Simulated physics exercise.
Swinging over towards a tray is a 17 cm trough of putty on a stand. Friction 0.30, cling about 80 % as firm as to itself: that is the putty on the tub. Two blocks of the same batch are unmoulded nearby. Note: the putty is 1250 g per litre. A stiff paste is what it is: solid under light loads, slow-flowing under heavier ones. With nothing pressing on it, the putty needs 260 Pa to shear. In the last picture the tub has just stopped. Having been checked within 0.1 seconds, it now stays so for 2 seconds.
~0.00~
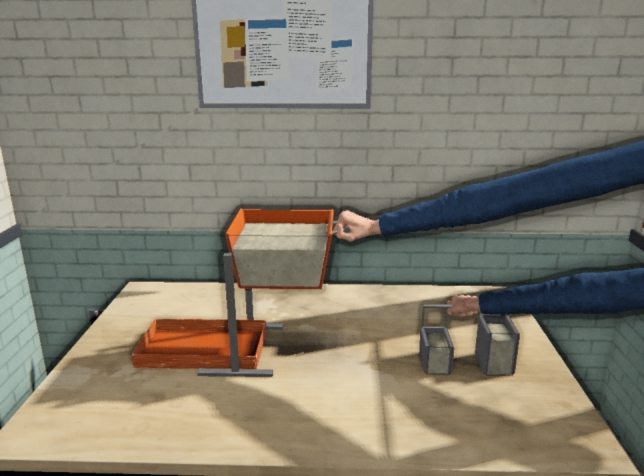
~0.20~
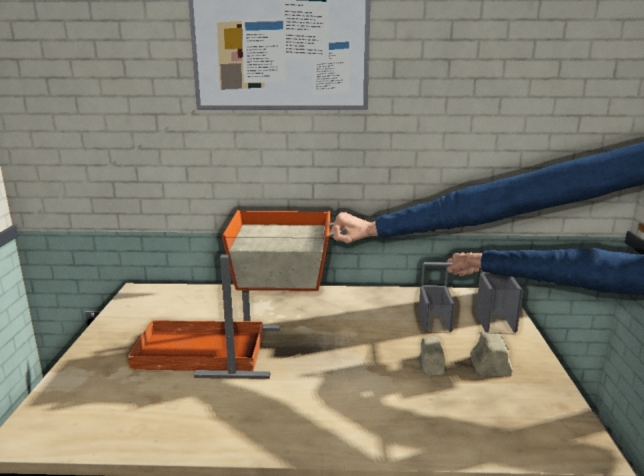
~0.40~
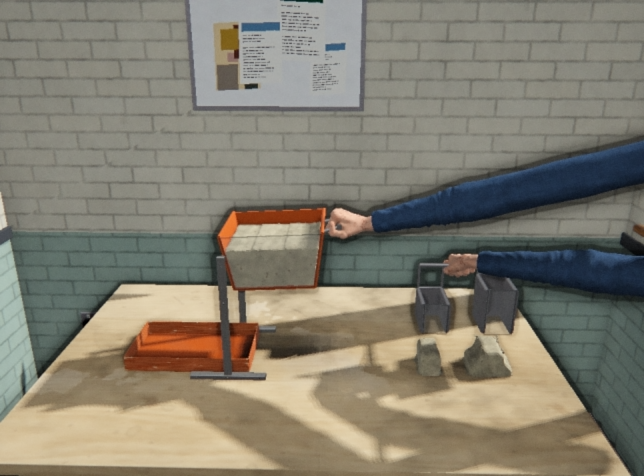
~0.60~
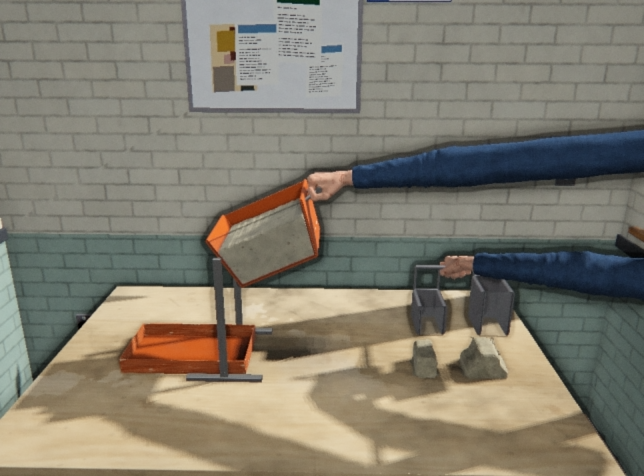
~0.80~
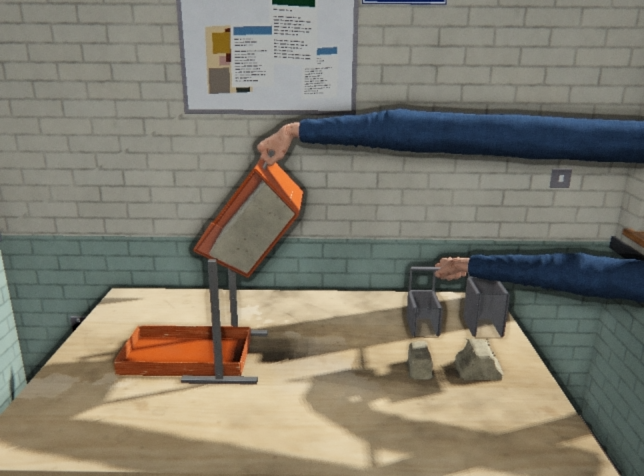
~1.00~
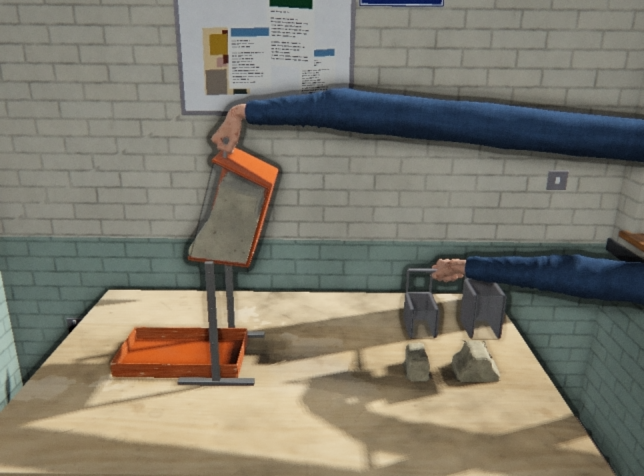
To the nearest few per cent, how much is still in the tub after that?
About 46 %.
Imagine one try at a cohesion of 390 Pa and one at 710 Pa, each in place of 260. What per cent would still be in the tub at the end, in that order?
You'd see 55 percent the first time and 100 percent the second.
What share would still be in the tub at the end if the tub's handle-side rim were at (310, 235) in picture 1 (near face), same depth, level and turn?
Roughly 60 %.
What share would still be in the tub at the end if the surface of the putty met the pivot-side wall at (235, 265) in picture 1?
It would be close to 80 percent.
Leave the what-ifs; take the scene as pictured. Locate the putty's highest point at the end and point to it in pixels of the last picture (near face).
Roughly at pixel (235, 232).
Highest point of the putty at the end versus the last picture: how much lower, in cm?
Roughly 13 cm.
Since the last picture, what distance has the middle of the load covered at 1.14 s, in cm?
Close to 6 centimetres.
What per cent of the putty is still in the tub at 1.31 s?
Near 50 %.
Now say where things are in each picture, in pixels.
In the first picture, handle-side rim at (328, 235), tilt 0 degrees; crest of the putty at (261, 249); block heights 8.0 cm, 12 cm (left to right).
In the second picture, handle-side rim at (325, 237), tilt 0 degrees; crest of the putty at (258, 250); block heights 7.8 cm, 9.7 cm (left to right).
In the third picture, handle-side rim at (320, 233), tilt 3 degrees; crest of the putty at (315, 248); block heights 7.7 cm, 8.7 cm (left to right).
In the fourth picture, handle-side rim at (299, 201), tilt 24 degrees; crest of the putty at (303, 218); block heights 7.7 cm, 8.7 cm (left to right).
In the fifth picture, handle-side rim at (254, 171), tilt 52 degrees; crest of the putty at (265, 187); block heights 7.7 cm, 8.7 cm (left to right).
In the sixth picture, handle-side rim at (213, 163), tilt 73 degrees; crest of the putty at (220, 187); block heights 7.7 cm, 8.7 cm (left to right).
After 1.14 s, the tub is at 73 degrees and holds 79 %.
After 1.31 s, the tub is at 73 degrees and holds 52 %.
After 1.48 s, the tub is at 73 degrees and holds 46 %.
After 1.65 s, the tub is at 73 degrees and holds 46 %.
After 3.00 s, the tub is at 73 degrees and holds 46 %.
